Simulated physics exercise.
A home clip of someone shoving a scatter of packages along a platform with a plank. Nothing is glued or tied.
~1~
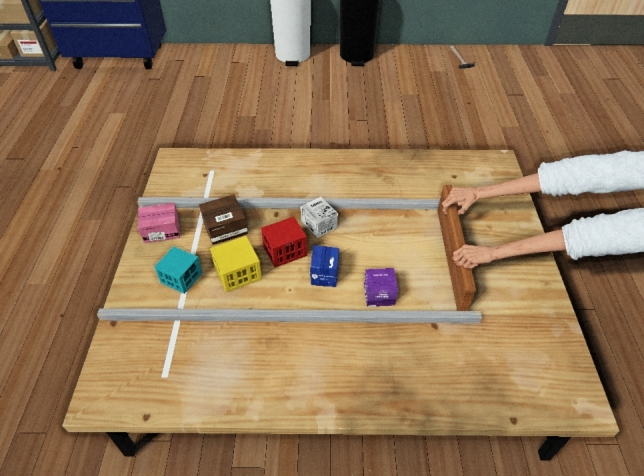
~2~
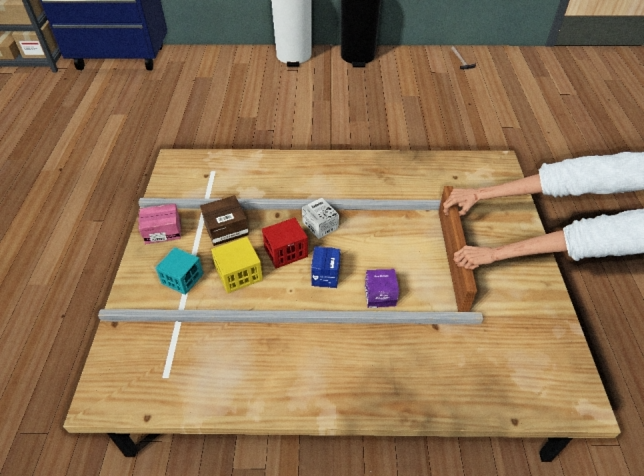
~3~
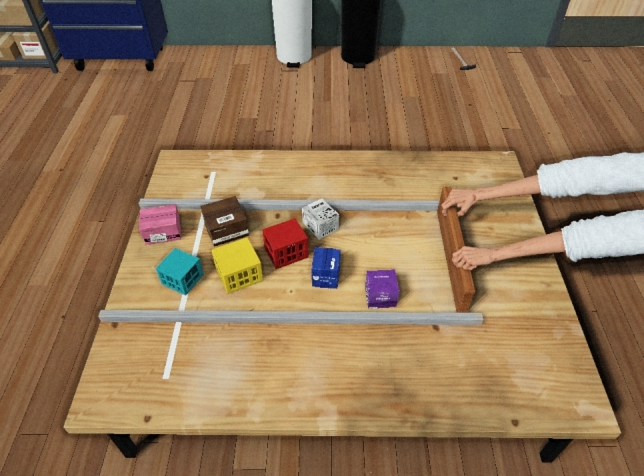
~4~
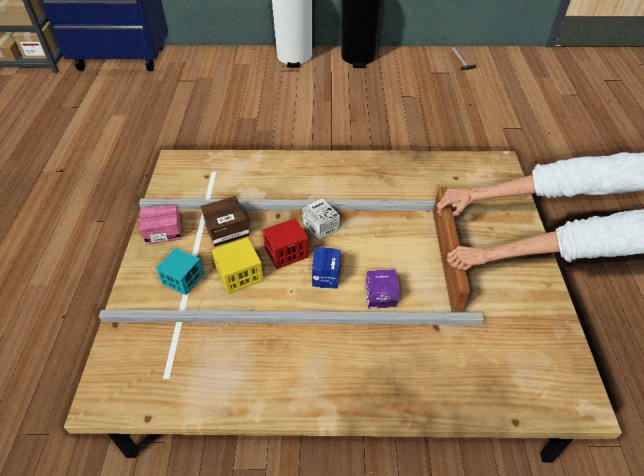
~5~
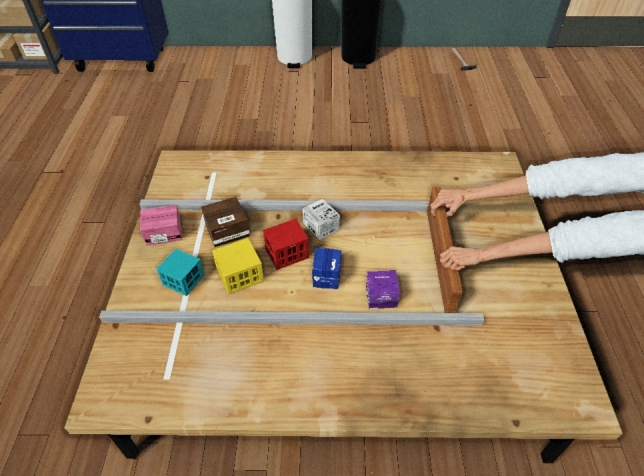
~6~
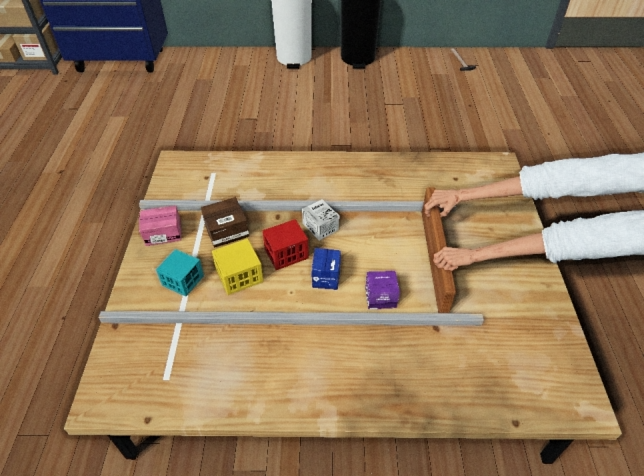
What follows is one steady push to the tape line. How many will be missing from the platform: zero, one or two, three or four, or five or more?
The number that fall off is one or two.
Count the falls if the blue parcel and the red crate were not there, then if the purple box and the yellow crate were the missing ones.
The counts: 1 and 1.
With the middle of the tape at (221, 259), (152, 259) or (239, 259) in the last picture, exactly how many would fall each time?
The counts: 0, 4 and 0.
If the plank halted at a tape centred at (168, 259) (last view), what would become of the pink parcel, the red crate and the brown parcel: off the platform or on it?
The pink parcel comes down; the red crate holds on; the brown parcel drops off.
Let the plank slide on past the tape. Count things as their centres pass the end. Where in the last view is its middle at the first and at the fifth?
Near (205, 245) and (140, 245).
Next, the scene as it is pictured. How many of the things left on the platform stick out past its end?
That would be 0.
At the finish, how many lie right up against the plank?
The number is 4.
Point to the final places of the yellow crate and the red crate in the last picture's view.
Near (141, 265) and (176, 238).
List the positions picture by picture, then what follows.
In the first frame, pink parcel (159, 223); turquoise crate (179, 270); brown parcel (224, 219); plank (454, 246); tape (192, 256).
In the second frame, turquoise crate (180, 271); plank (455, 246).
In the third frame, brown parcel (225, 221); yellow crate (238, 265).
In the fourth frame, pink parcel (161, 225); purple box (382, 289).
In the fifth frame, turquoise crate (181, 272); red crate (286, 244).
In the sixth frame, pink parcel (161, 226); turquoise crate (181, 273); brown parcel (225, 222); plank (437, 248); tape (194, 259).
Soon after, none off yet; pink parcel at rest near (161, 226); turquoise crate at rest near (181, 273); brown parcel at rest near (225, 222).
After that, none off yet; pink parcel at rest near (161, 226); turquoise crate at rest near (181, 273); brown parcel moving near (224, 221).
In the end, the number that fall off is one or two; gone, turquoise crate and pink parcel.
